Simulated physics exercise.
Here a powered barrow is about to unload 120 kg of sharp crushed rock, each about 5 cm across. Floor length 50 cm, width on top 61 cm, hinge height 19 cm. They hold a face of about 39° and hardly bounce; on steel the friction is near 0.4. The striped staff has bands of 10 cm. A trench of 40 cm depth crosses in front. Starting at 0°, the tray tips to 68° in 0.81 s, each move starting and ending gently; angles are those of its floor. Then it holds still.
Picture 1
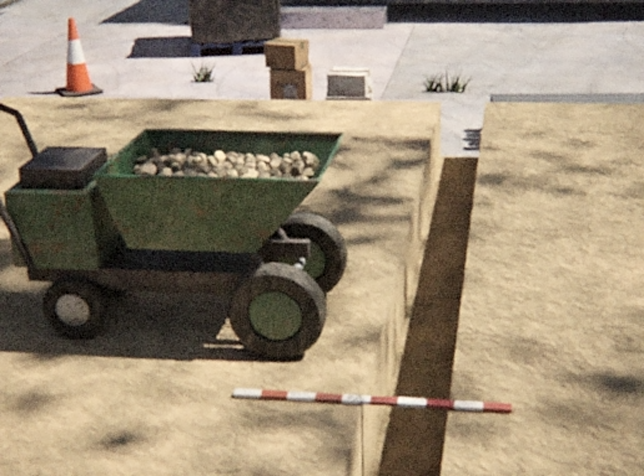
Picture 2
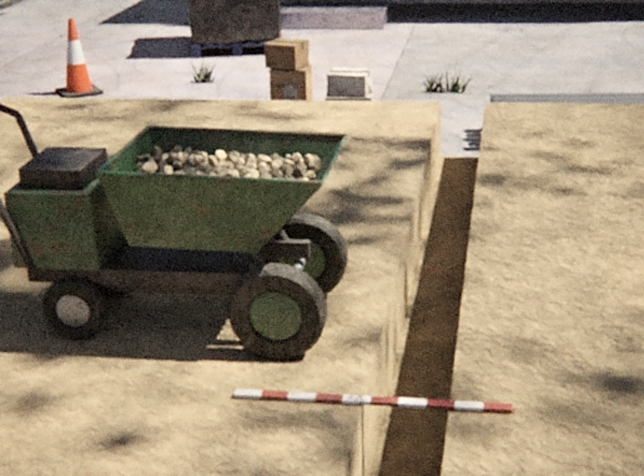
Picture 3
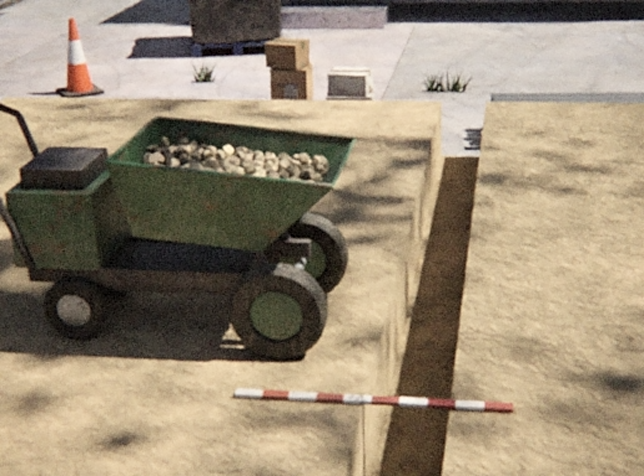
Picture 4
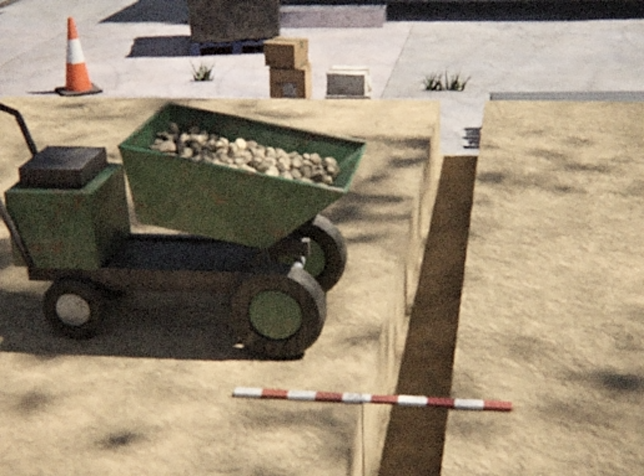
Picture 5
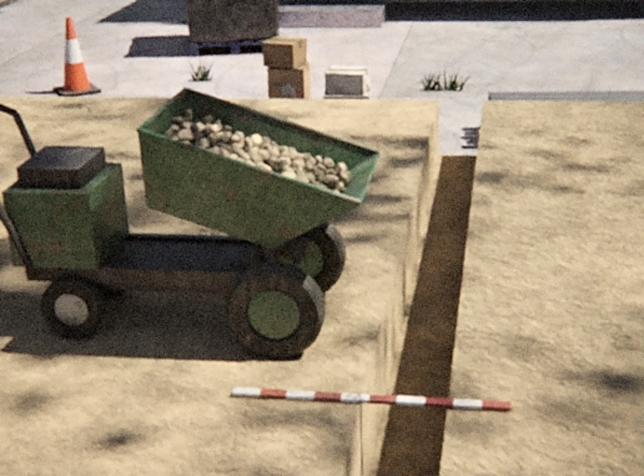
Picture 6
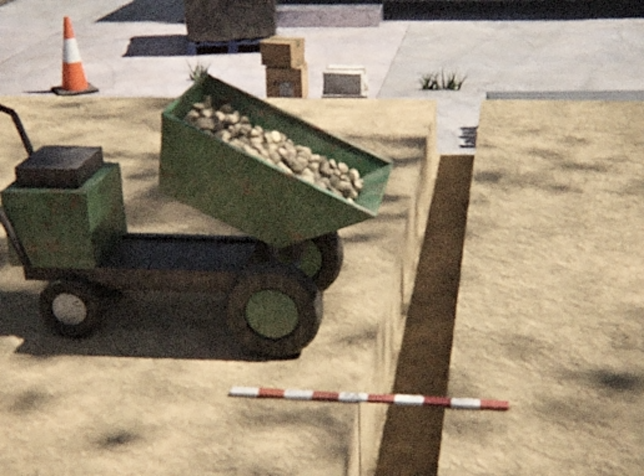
The green tray of a small powered barrow, loaded with pale stones, slowly tilted up at the back, its front lip shifting right toward a narrow trench while the wheels stayed put.
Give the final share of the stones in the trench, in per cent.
Roughly 41 per cent ends in the trench.
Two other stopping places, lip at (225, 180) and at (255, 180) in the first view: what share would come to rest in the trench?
About 75 and 80 per cent.
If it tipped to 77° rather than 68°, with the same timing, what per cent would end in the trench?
It would be near 40 per cent.
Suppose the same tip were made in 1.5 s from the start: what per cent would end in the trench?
In that case some 50 per cent.
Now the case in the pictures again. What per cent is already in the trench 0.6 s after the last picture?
Some 5 per cent.
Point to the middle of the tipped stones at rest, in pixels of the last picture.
Their middle is at about (468, 326).
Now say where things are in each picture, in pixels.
The first frame shows lip at (318, 182), floor tilted 0°, highest stones at (238, 162).
The second frame shows lip at (322, 184), floor tilted 1°, highest stones at (210, 159).
In the third frame, the tray is at 5°, its lip at (332, 187); the top of the load is at (193, 153).
In the fourth frame, the tray is at 11°, its lip at (345, 193); the top of the load is at (174, 139).
The fifth frame shows lip at (360, 203), floor tilted 18°, highest stones at (187, 125).
The sixth frame shows lip at (375, 216), floor tilted 26°, highest stones at (206, 112).
Then, 0.3 s after the last picture the floor is at 58°, 100 % in the tray; the foremost stones are at (404, 252).
Then, 0.6 s after the last picture the floor is at 68°, 83 % in the tray, 5 % in the trench, 12 % past the trench; the foremost stones are at (497, 329).
Then, 0.9 s after the last picture the floor is at 68°, 41 % in the tray, 8 % in the trench, 50 % past the trench; the foremost stones are at (639, 321).
Then, 2.9 s after the last picture the floor is at 68°, 11 % in the tray, 41 % in the trench, 48 % past the trench; the foremost stones are past the picture's edge.
